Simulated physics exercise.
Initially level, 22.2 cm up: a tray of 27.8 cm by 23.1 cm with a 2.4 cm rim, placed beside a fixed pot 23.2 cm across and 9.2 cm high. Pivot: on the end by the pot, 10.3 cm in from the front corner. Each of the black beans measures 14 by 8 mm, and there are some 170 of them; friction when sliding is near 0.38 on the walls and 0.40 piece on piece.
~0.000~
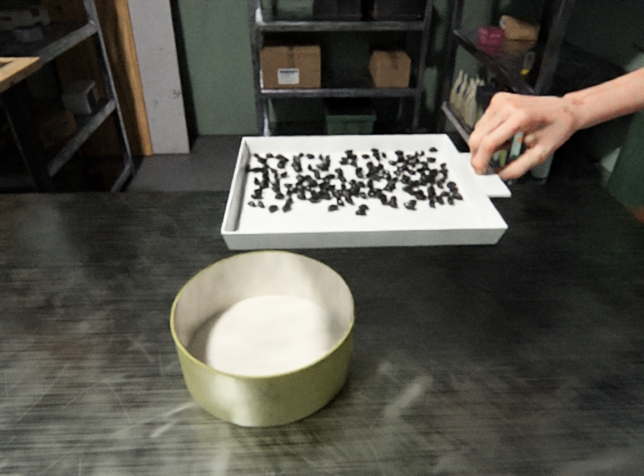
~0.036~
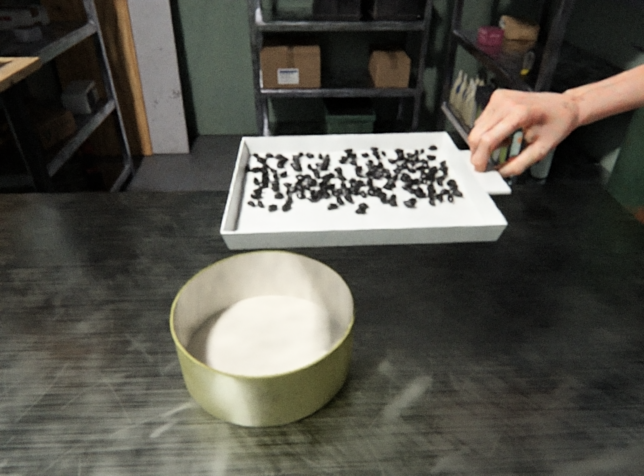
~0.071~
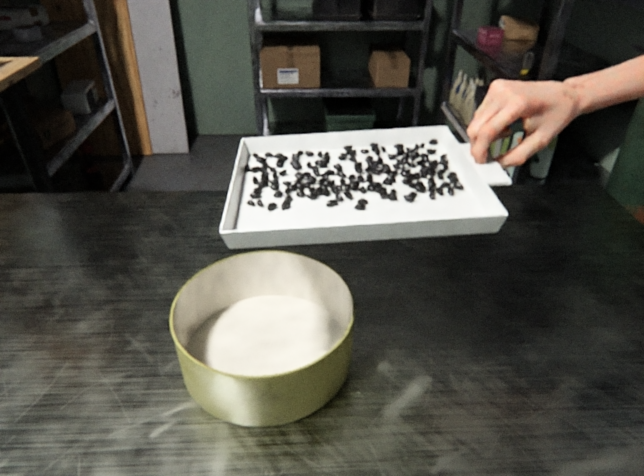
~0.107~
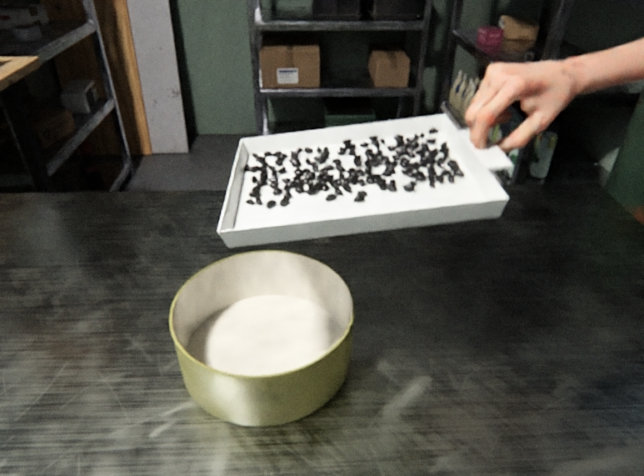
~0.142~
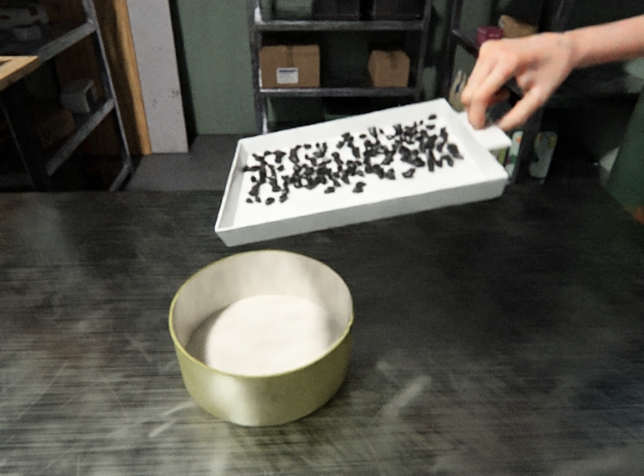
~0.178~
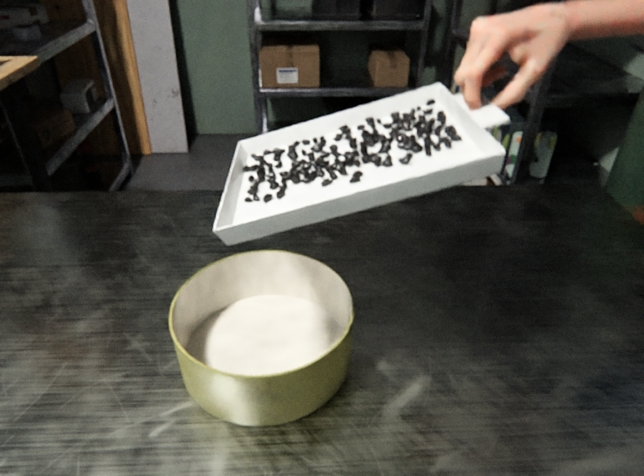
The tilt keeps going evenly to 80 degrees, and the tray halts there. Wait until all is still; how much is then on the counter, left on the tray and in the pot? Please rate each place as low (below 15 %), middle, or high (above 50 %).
Counter: High, tray: Middle, pot: Low.
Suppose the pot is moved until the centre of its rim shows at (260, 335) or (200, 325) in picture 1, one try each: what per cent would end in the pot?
The shares would be near 0 and 10 per cent respectively.
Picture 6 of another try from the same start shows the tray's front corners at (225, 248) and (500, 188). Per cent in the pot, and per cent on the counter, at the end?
That works out as pot 80 and counter 10.
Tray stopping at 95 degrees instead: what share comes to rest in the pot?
I'd put it at close to 20 per cent.
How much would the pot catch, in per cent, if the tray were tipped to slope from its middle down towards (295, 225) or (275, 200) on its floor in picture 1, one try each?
I'd put it at roughly 90 per cent for the first tilt and roughly 25 per cent for the second.
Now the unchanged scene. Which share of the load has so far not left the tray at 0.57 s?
It's roughly 100 percent.
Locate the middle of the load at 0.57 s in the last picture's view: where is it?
At about (246, 158).
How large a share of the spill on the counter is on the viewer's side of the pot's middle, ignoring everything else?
I'd put it at around 10 per cent.
After 0.41 s, tilt 48 degrees; the tray holds 100 %, the pot 0 %.
After 0.57 s, tilt 71 degrees; the tray holds 100 %, the pot 0 %.
After 0.85 s, tilt 80 degrees; the tray holds 35 %, the pot 5 %.
By 2.4 s all is still; counter 65 %, tray 30 %, pot 5 %.
